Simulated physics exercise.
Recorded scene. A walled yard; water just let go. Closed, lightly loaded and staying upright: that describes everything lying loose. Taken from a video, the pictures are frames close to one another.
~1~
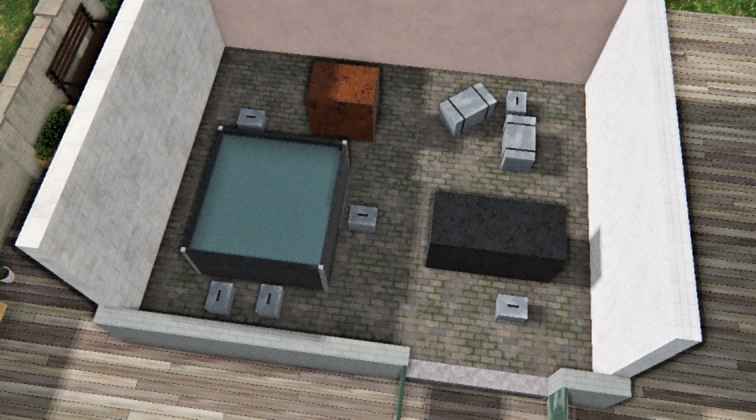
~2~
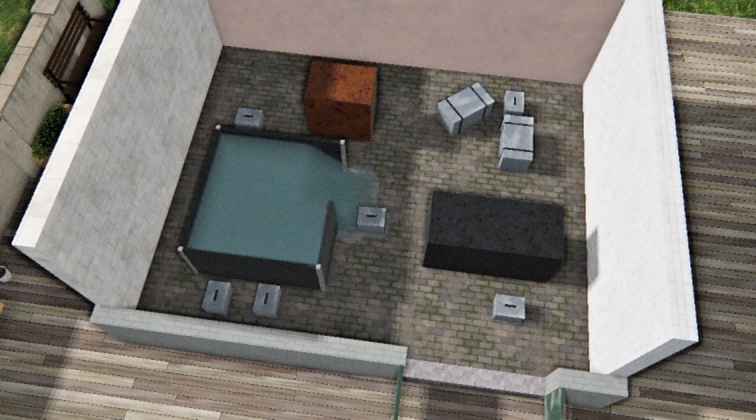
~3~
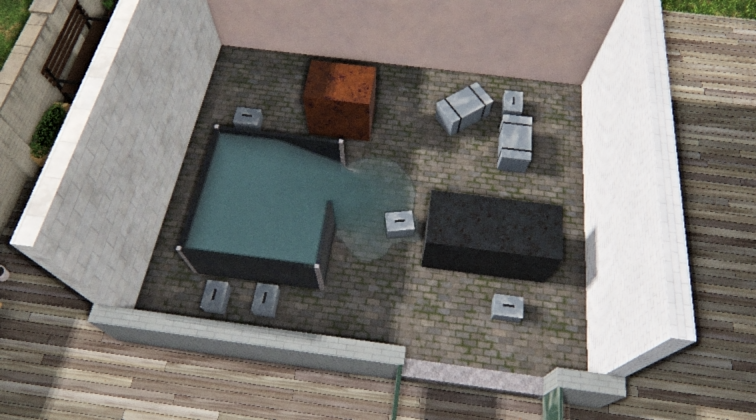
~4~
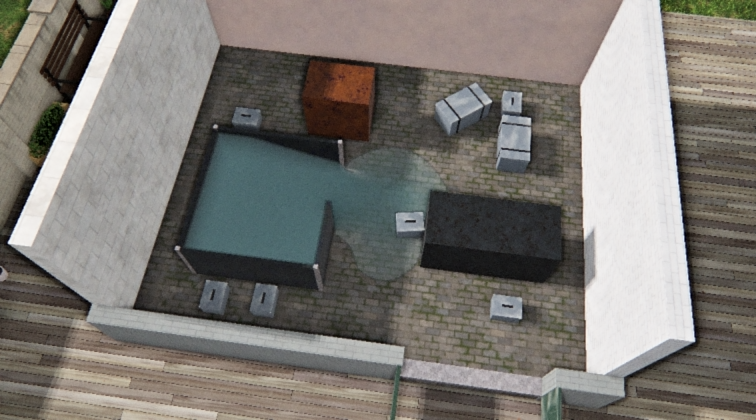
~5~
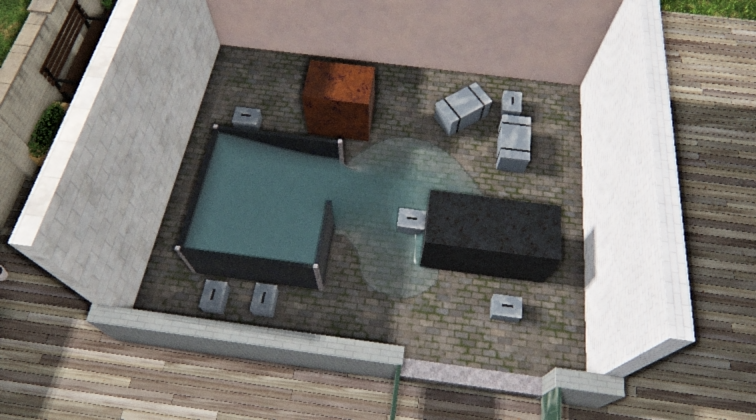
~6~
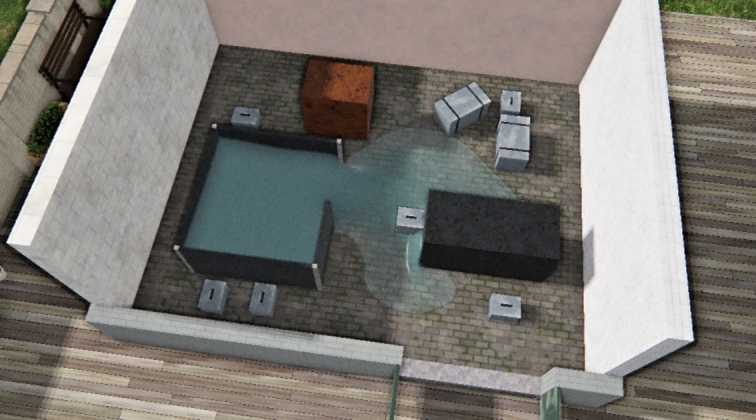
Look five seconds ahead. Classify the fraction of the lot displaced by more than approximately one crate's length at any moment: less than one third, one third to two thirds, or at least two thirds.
The fraction is at least two thirds.
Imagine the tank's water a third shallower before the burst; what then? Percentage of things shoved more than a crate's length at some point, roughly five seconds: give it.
60 per cent or so.
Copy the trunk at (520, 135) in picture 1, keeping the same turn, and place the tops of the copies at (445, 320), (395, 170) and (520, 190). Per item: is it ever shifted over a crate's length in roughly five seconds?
Going by the order given: Travels that far, travels that far, travels that far.
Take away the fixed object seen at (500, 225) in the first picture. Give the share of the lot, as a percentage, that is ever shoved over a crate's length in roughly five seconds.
About 60%.
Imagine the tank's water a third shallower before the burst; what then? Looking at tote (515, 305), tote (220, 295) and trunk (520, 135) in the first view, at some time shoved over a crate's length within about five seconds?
Order as given: Not past it; not past it; displaced that much.
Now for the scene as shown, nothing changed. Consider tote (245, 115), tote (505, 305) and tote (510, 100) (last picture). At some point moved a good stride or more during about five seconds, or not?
Successively: Never went far, never went far, moved a long way.
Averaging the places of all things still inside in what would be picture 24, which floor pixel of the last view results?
I'd put it around pixel (367, 196).
A moment on, 1 of 8 are well off their spots; 1 afloat.
Next, 4 of 8 are well off their spots; 3 afloat.
Later, 3 of 8 are well off their spots; 5 afloat.
In the end, 6 of 8 are well off their spots, and 6 have been at some point; 6 afloat.
